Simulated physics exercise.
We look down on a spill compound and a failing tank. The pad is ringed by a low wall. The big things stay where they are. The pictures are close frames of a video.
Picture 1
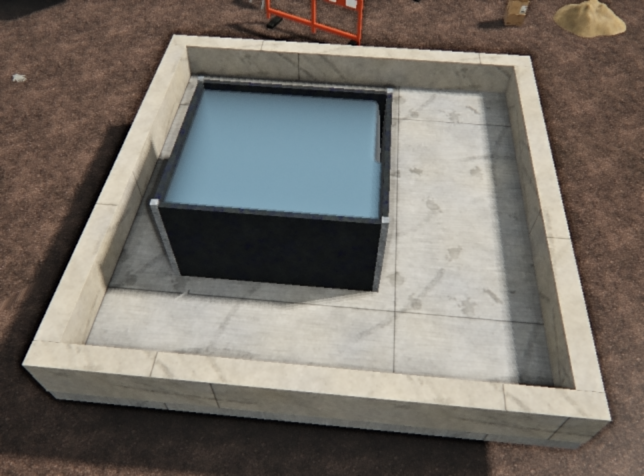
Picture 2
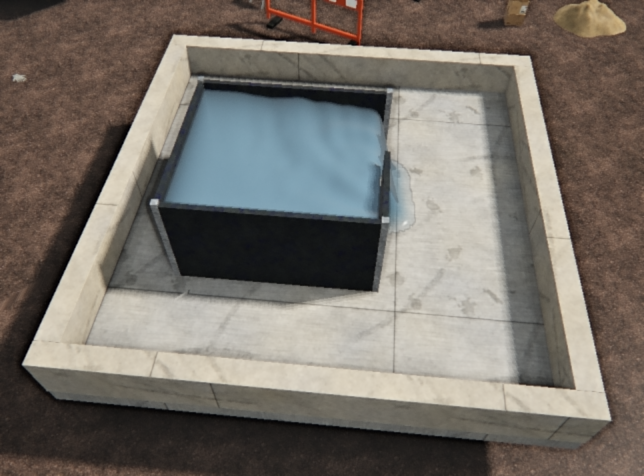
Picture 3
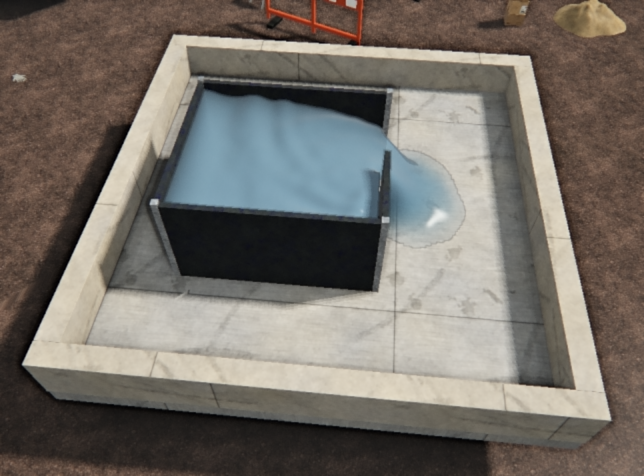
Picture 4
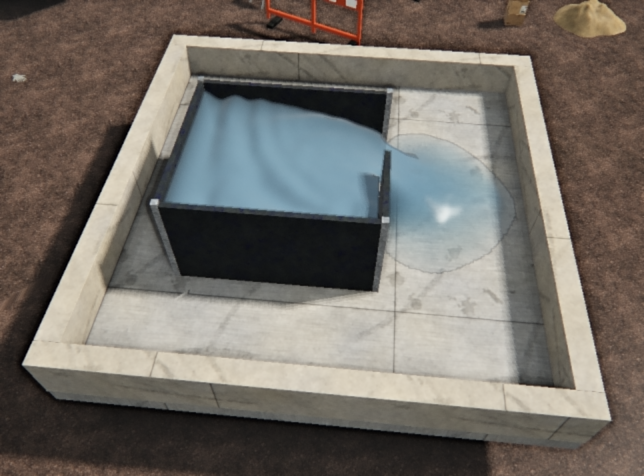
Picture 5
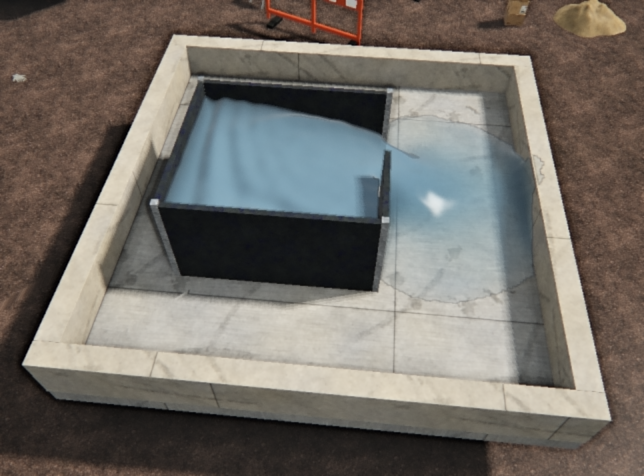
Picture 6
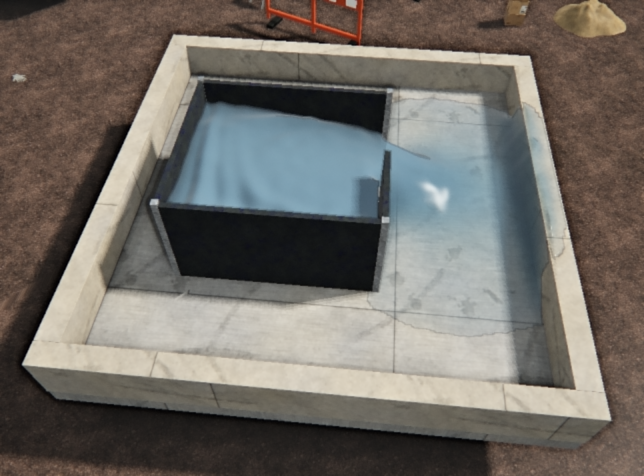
Blue water pours from a gap in the dark tank's right side and spreads across the walled pad.
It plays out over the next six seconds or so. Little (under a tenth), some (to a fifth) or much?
The share lost is under a tenth.
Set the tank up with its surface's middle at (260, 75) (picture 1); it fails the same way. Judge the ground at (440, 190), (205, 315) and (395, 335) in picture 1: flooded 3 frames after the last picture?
In that order: Covered, not flooded, not flooded.
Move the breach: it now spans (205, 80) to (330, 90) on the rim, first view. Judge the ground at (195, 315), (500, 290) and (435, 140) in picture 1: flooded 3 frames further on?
One after the other: Not flooded, no water, awash.
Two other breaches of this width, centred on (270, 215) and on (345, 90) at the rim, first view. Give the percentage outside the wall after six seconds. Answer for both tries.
Near 6 and 4 in a hundred.
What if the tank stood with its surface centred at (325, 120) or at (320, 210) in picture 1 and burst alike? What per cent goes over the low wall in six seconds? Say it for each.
Near 10 and 8 in a hundred.
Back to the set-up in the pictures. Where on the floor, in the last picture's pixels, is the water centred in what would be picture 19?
Around (358, 205).
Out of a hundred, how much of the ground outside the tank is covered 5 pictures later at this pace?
About 40 per cent.
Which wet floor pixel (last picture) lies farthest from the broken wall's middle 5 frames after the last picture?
Near (540, 406).
A moment on, water covers 40 % of the floor; the low wall has let 0 % over.
Next, water covers 40 % of the floor; the low wall has let 2 % over.
Then, water covers 65 % of the floor; the low wall has let 6 % over.
Later, water covers 80 % of the floor; the low wall has let 6 % over.
In the end, water covers 80 % of the floor; the low wall has let 6 % over.
